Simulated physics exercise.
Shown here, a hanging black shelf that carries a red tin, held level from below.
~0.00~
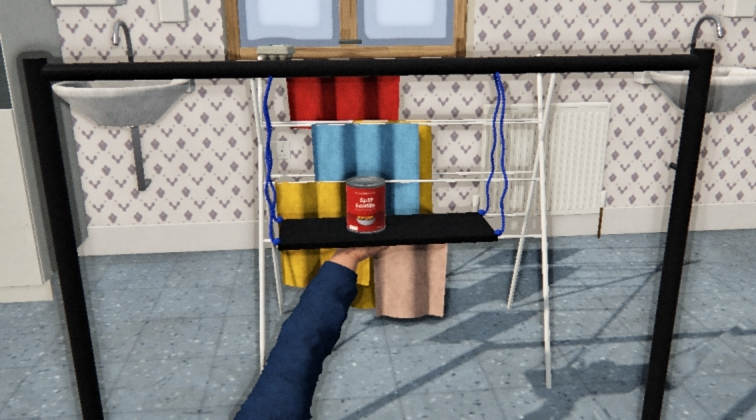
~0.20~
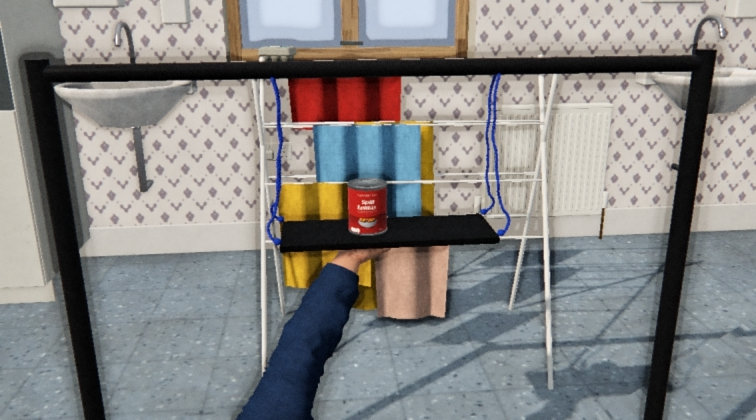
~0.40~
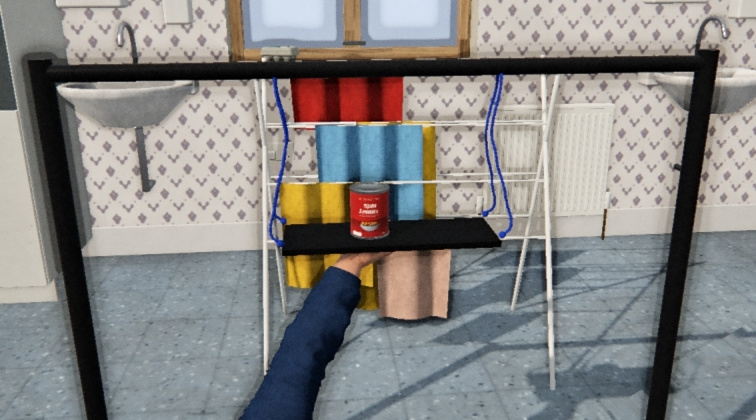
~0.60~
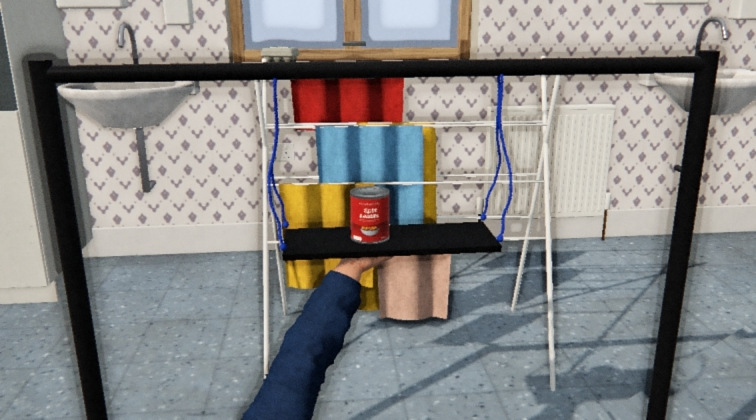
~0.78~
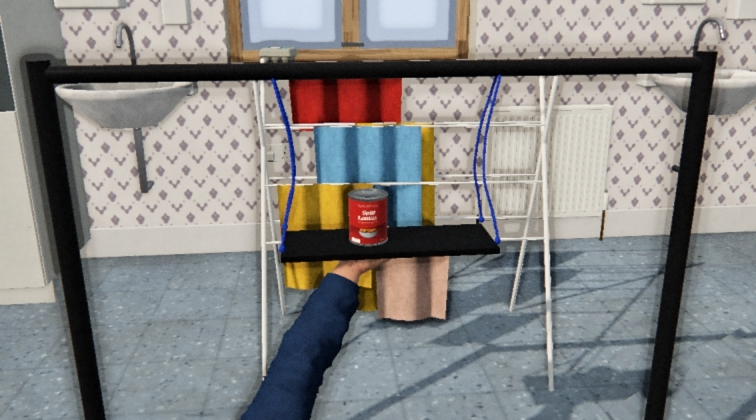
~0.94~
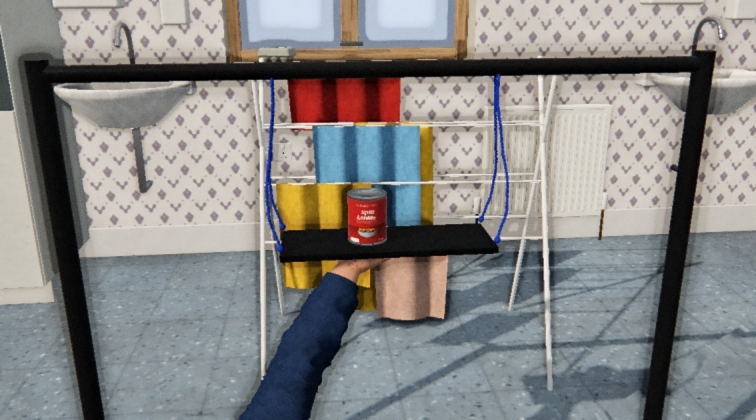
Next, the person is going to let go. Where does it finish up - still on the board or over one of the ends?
It finishes still on the board.
By 1.16 s, board level; tin on the board near (367, 218).
When it is over, board level; tin on the board near (367, 220). The red tin keeps its place.
